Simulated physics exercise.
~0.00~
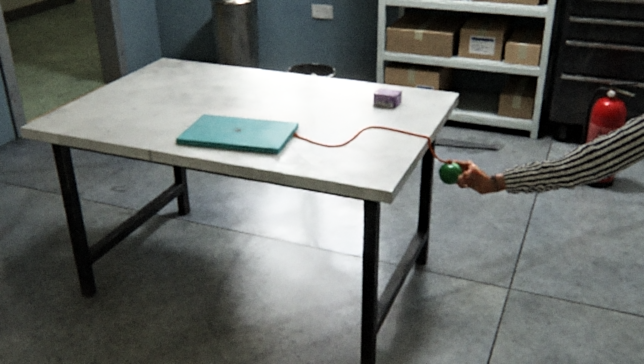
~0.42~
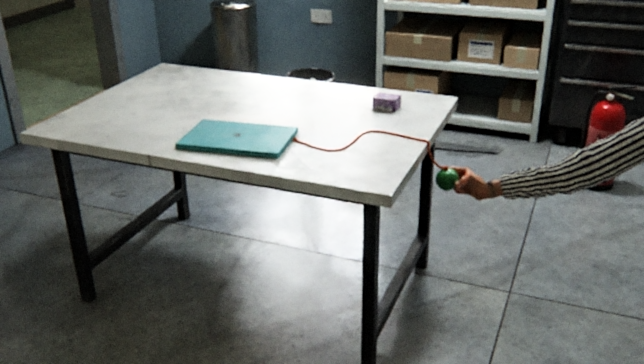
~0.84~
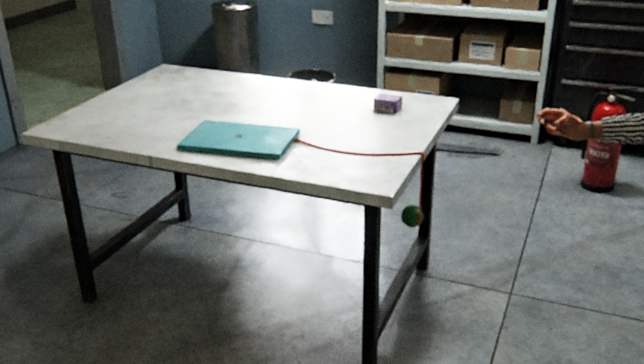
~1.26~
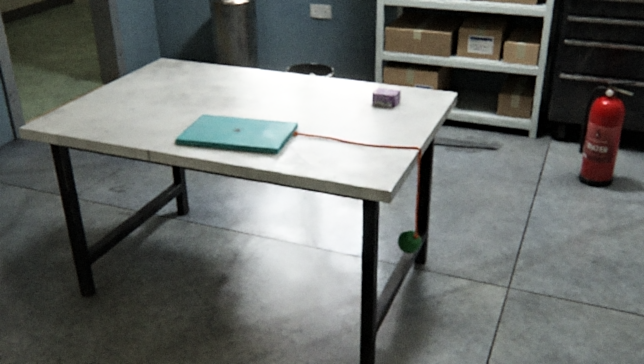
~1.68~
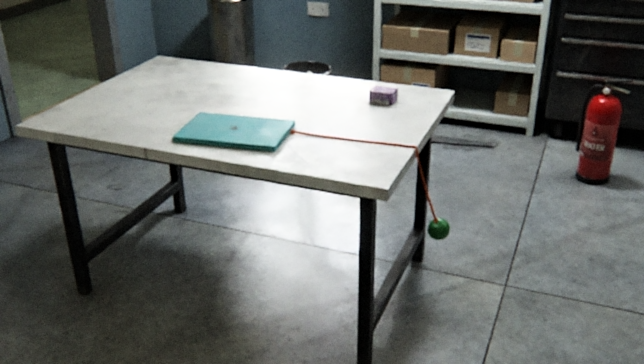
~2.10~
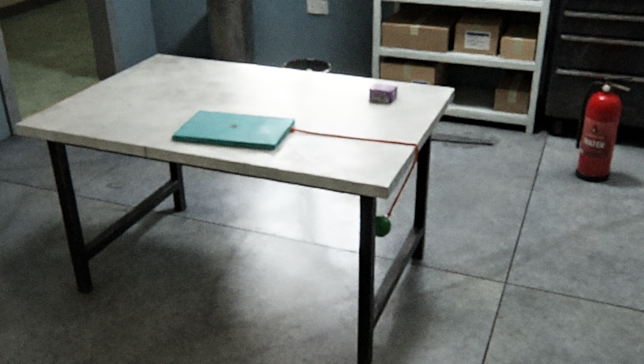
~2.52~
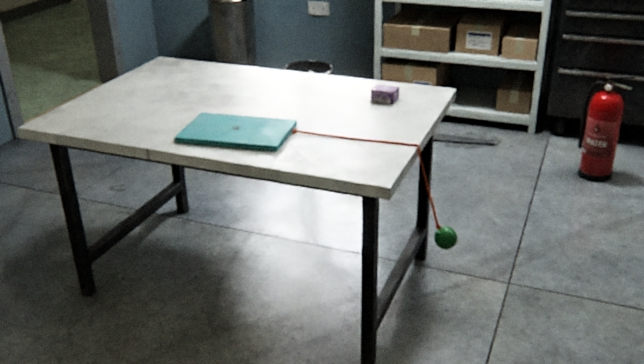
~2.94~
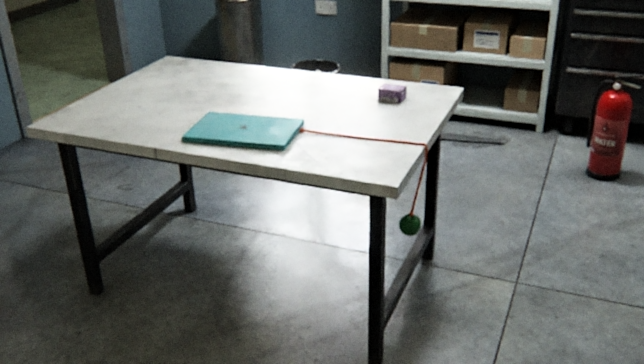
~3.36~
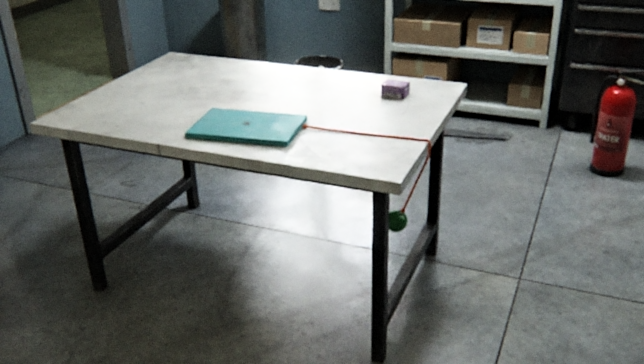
A hand in a striped sleeve held a green apple on a red shoelace off the end of a workbench, then let go and drew back, and the apple dropped and dangled, swinging below the edge while the turquoise laptop and purple box stayed put.
